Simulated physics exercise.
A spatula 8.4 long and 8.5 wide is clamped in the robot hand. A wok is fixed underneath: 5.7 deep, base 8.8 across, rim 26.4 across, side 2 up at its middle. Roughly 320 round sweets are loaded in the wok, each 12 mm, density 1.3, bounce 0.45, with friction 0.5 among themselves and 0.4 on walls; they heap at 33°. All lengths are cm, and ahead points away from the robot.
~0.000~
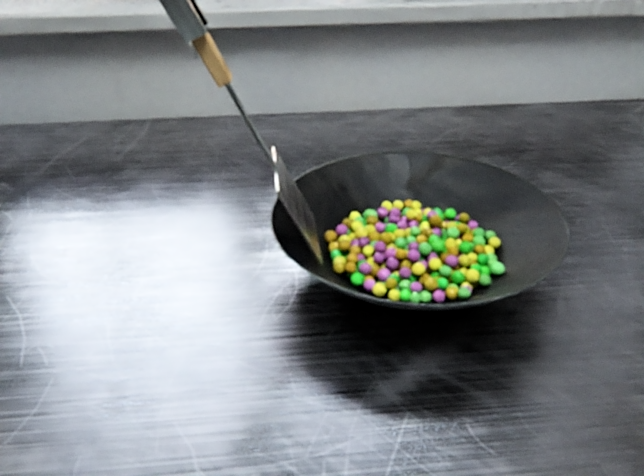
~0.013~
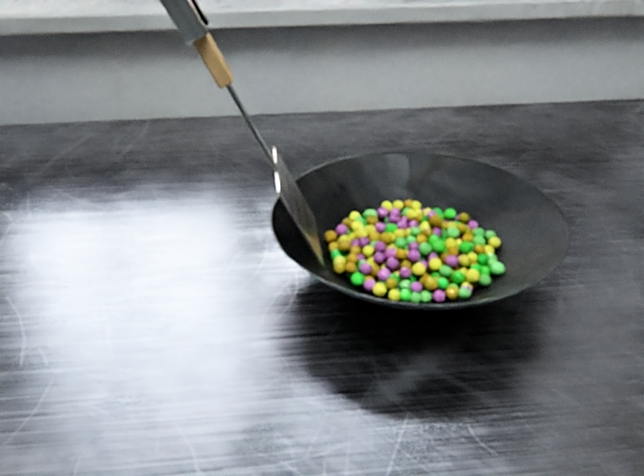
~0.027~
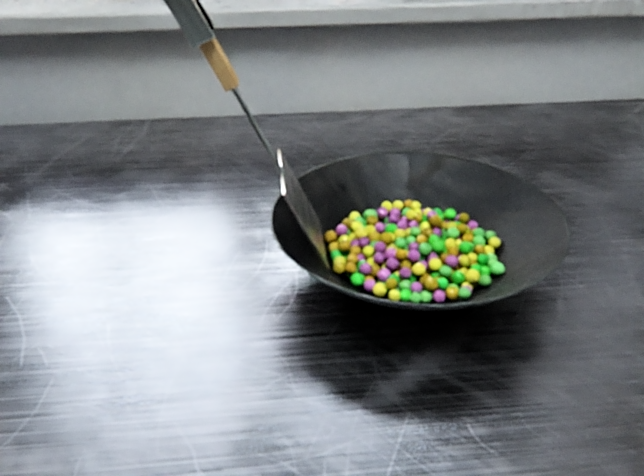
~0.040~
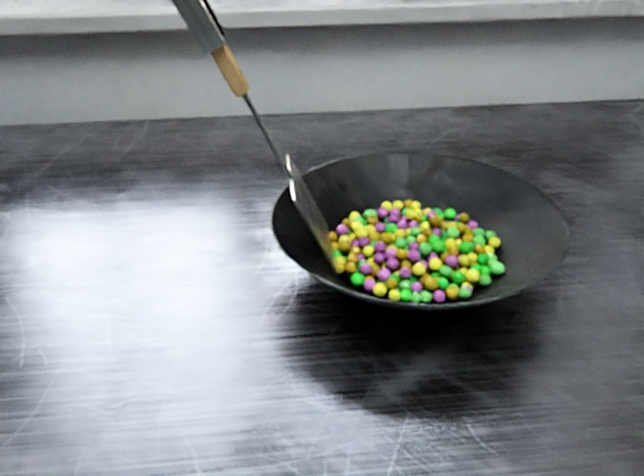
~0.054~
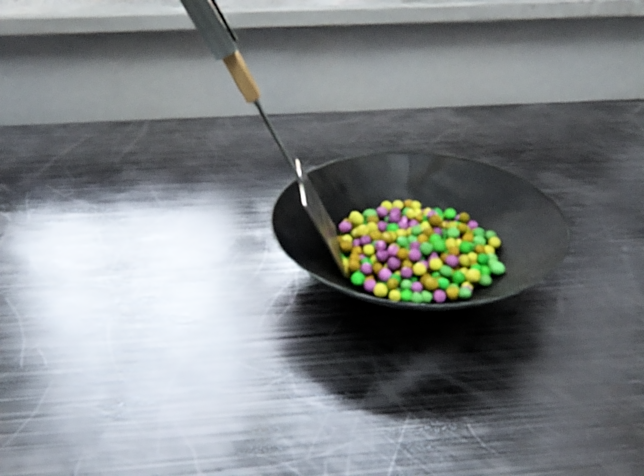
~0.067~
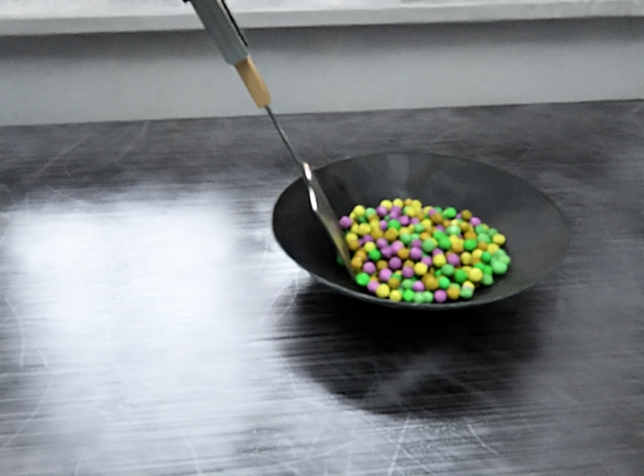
A spatula slides right inside a dark wok, nudging the colourful round sweets slightly.
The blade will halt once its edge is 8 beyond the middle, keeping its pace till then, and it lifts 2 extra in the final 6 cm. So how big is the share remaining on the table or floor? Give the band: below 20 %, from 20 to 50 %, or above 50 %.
From 20 to 50 %.
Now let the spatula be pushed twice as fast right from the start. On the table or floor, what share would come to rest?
It would be roughly 65 percent.
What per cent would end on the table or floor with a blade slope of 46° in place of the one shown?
Roughly 35 per cent.
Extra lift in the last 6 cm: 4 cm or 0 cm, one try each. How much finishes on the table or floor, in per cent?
First try about 25 %, second try about 30 %.
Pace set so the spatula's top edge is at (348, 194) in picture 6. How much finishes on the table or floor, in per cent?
About 60 per cent.
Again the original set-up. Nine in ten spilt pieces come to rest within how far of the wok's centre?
Around 35 centimetres.
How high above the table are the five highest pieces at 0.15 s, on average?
Around 6 cm above the table.
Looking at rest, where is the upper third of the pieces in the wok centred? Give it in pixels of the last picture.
The centre sits close to (503, 231).
After 0.15 s, sloping 65°, highest piece 6 above the table; 316 in the wok.
After 0.23 s, sloping 65°, highest piece 8 above the table; 310 in the wok, 6 on the blade or in flight.
After 0.47 s, sloping 65°, highest piece 7 above the table; 211 in the wok, 97 on the table or floor, 8 on the blade or in flight.
After 1.52 s, sloping 65°, highest piece 6 above the table; 211 in the wok, 105 on the table or floor.
In the end, 211 in the wok, 105 on the table or floor. That is 33 % on the table or floor.
